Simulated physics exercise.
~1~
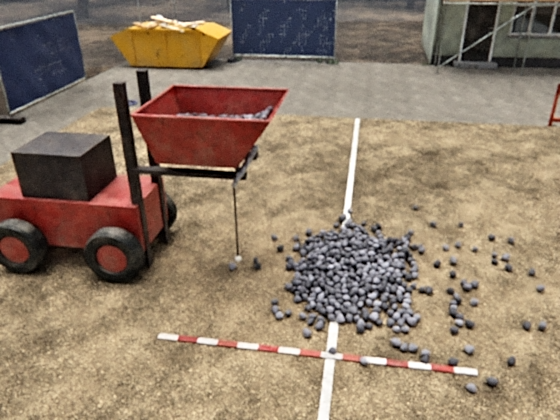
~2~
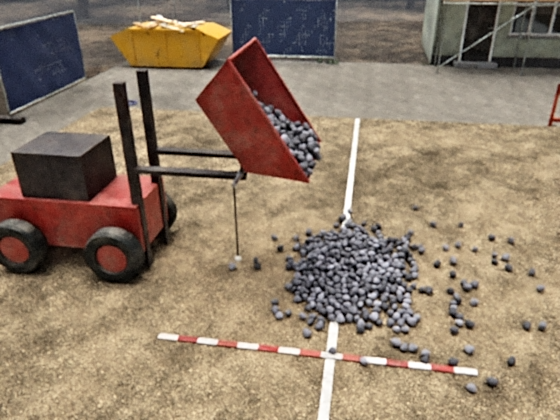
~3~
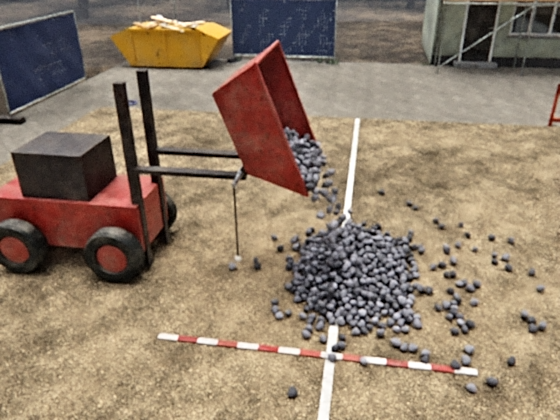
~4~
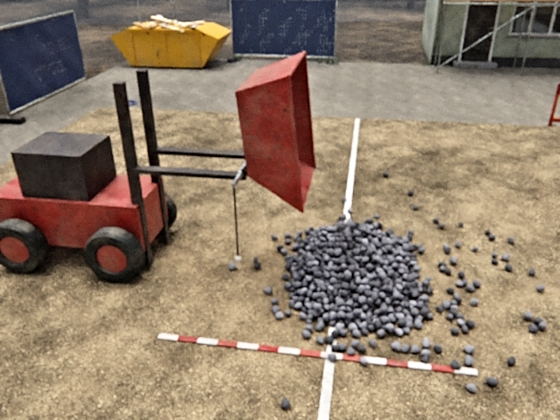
A red forklift with a black block on its back stands at the left of a sandy yard, seen from slightly above, holding a red skip of grey stones on its raised forks. Ahead of it a pile of similar stones lies across a white line, with a red-and-white staff in front and a yellow container and dark blue panels behind. The skip tips steeply to the right, and its stones slide toward the lower edge. It then tips further, pouring stones onto the pile. Finally it hangs almost upright above a larger, broader heap spread across the line, with scattered stones around it.
